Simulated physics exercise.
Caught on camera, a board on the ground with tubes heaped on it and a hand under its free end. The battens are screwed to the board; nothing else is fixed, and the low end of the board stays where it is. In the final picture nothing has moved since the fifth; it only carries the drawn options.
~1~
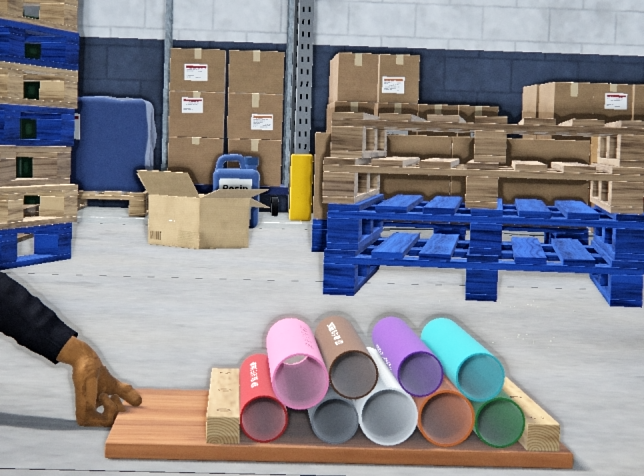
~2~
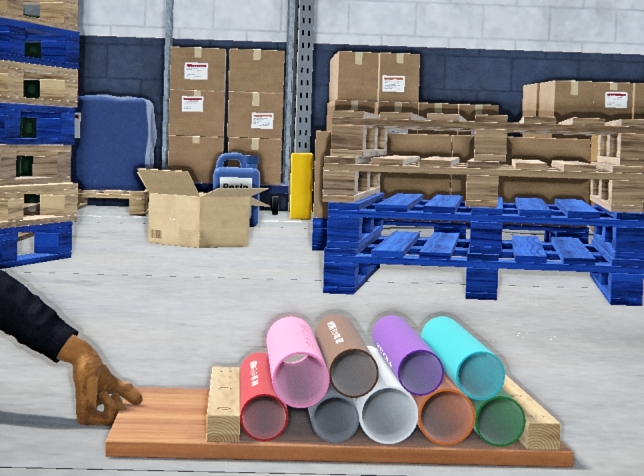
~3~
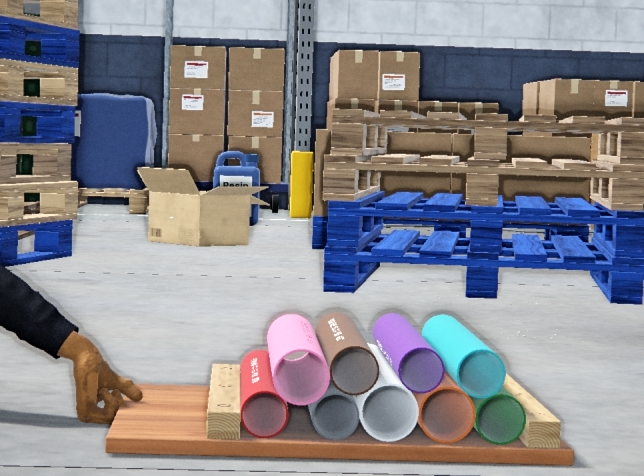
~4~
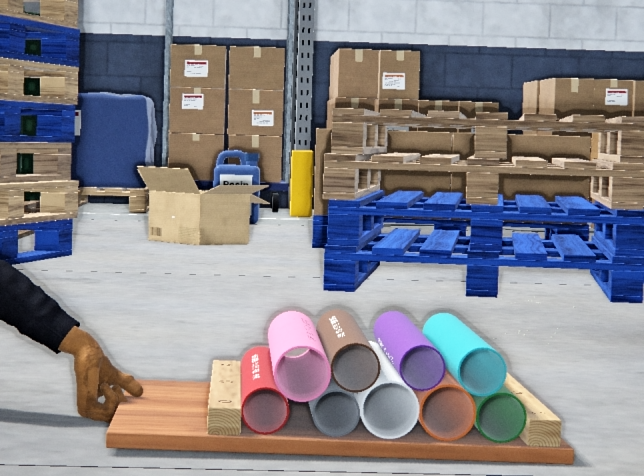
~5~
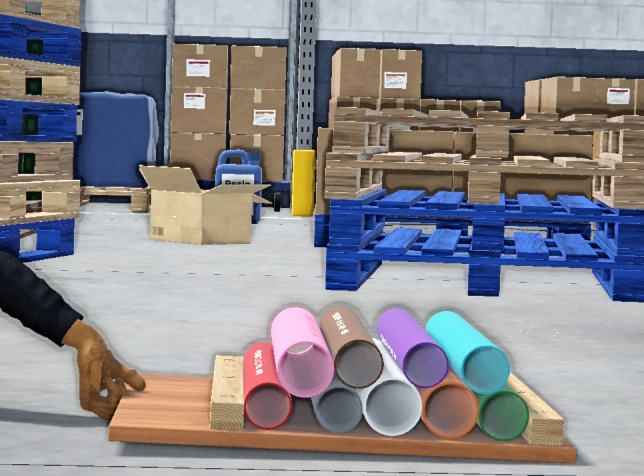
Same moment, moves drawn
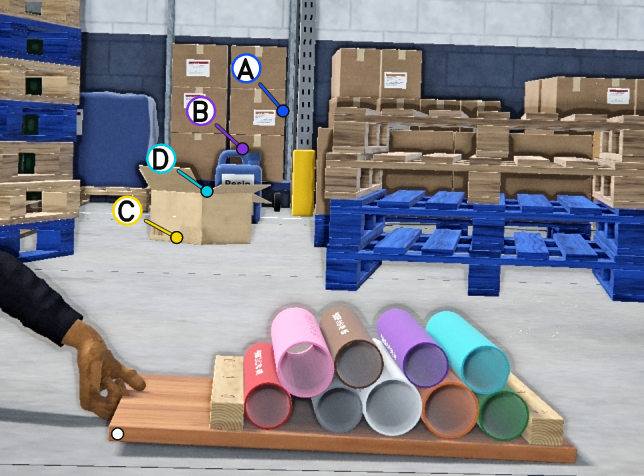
A heap of colourful tubes, pink, brown, purple and turquoise above red, greys, orange and green, sits between wooden battens on a board in the foreground of a warehouse, seen from the front. A dark-sleeved hand holds the board's left end, with cardboard boxes and blue and wooden pallets behind. The tubes, hand and board stay practically still, while the view shifts very slightly near the end.
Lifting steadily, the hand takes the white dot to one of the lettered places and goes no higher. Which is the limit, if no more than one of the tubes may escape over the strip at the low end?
C is the limit.
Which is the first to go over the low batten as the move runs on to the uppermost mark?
The turquoise one.
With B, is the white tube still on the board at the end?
Yes, with B.
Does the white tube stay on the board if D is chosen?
Yes, with D.
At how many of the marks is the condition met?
One of them.
On the marked copy, A at (283, 111); B at (243, 149); C at (177, 238); D at (207, 191); the white dot at (117, 434).
Taking C. A third of the way, board at 16°.
Two thirds of the way, board at 27°.
When it is over, board at 27°, one over the low batten (turquoise).
As for the rest, A four over the low batten (pink, brown, purple, turquoise); B four over the low batten (pink, brown, purple, turquoise); D two over the low batten (purple, turquoise).
